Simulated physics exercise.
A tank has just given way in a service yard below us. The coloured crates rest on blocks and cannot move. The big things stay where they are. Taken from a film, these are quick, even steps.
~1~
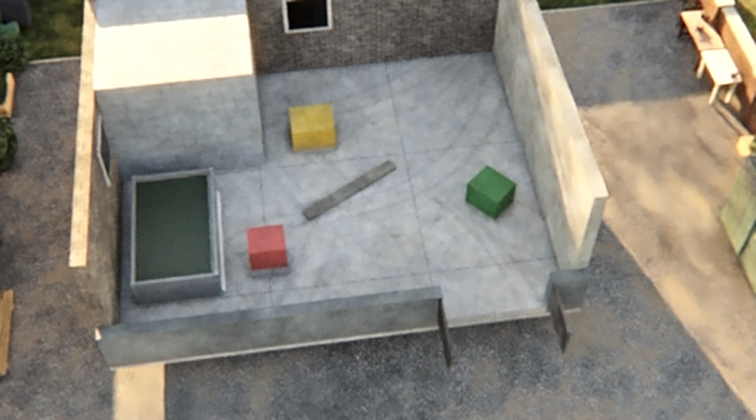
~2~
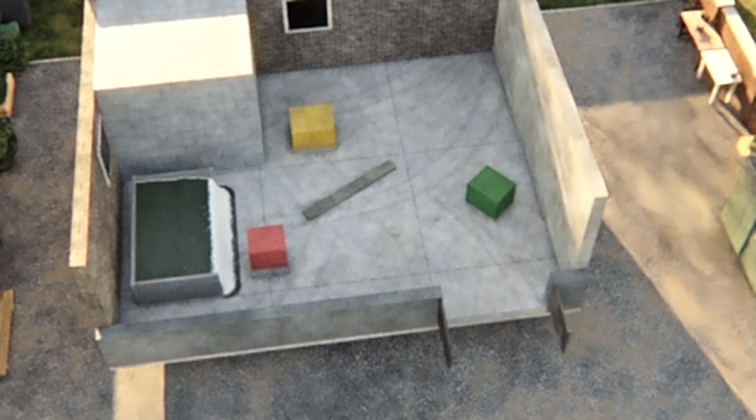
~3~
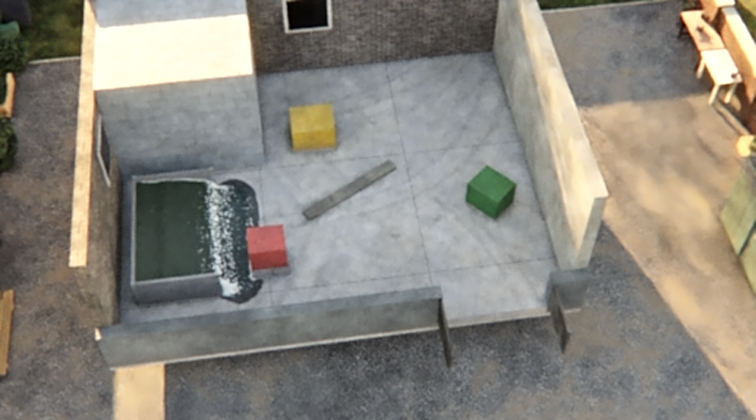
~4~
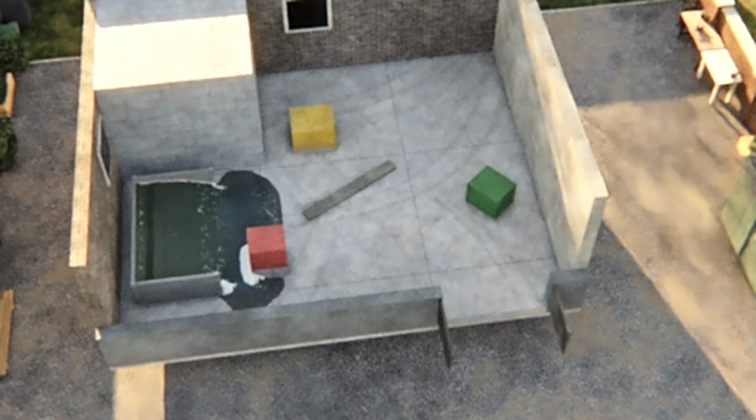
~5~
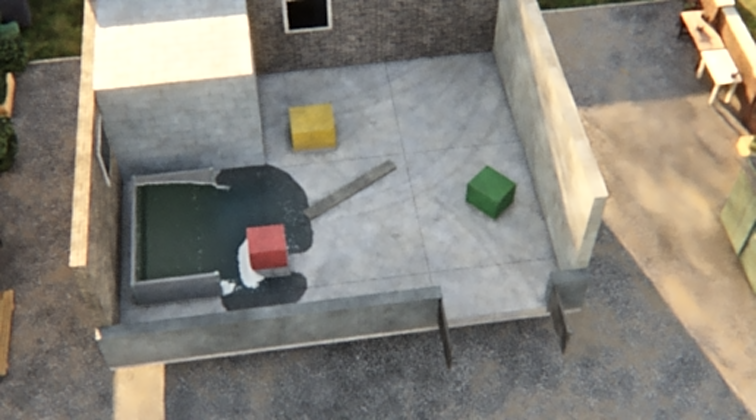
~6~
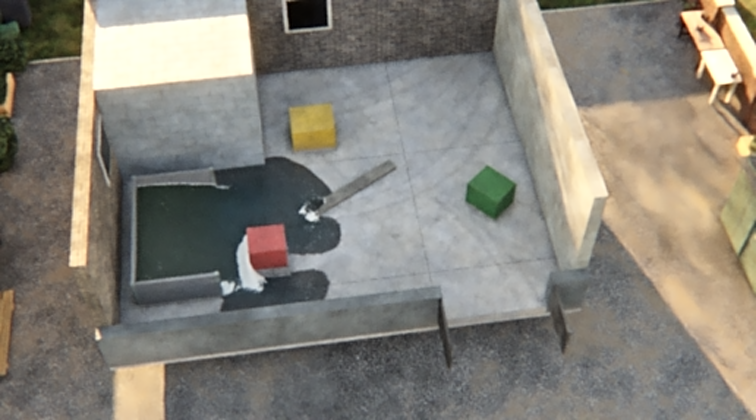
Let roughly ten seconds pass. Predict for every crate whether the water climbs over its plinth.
My prediction: The green crate ends up with water on it; the red crate ends up with water on it; the yellow crate ends up with water on it.
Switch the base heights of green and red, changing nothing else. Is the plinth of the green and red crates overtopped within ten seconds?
First the green, which stays clear; then the red, which goes under.
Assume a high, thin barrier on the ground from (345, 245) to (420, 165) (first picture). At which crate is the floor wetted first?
First is the red crate.
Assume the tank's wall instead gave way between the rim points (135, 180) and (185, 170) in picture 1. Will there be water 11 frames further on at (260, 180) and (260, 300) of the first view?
First spot inundated, second spot left untouched.
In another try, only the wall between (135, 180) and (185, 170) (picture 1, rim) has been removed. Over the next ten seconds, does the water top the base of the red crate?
After ten seconds, the red is still clear.
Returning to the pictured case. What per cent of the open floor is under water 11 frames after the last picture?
I'd say close to 55 per cent.
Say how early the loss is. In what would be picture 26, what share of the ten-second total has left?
Around 5 percent.
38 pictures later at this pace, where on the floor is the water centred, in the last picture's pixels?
The centre of mass sits at about (371, 193).
A moment on, water covers 30 % of the floor; the green crate not reached, the red crate water round its plinth, the yellow crate water round its plinth.
Next, water covers 55 % of the floor; the green crate water round its plinth, the red crate water round its plinth, the yellow crate water round its plinth.
Then, water covers 80 % of the floor; the green crate water round its plinth, the red crate water round its plinth, the yellow crate water round its plinth.
Later, water covers 85 % of the floor; the green crate water round its plinth, the red crate water round its plinth, the yellow crate water round its plinth.
In the end, water covers 100 % of the floor; the green crate was topped, the red crate was topped, the yellow crate was topped.
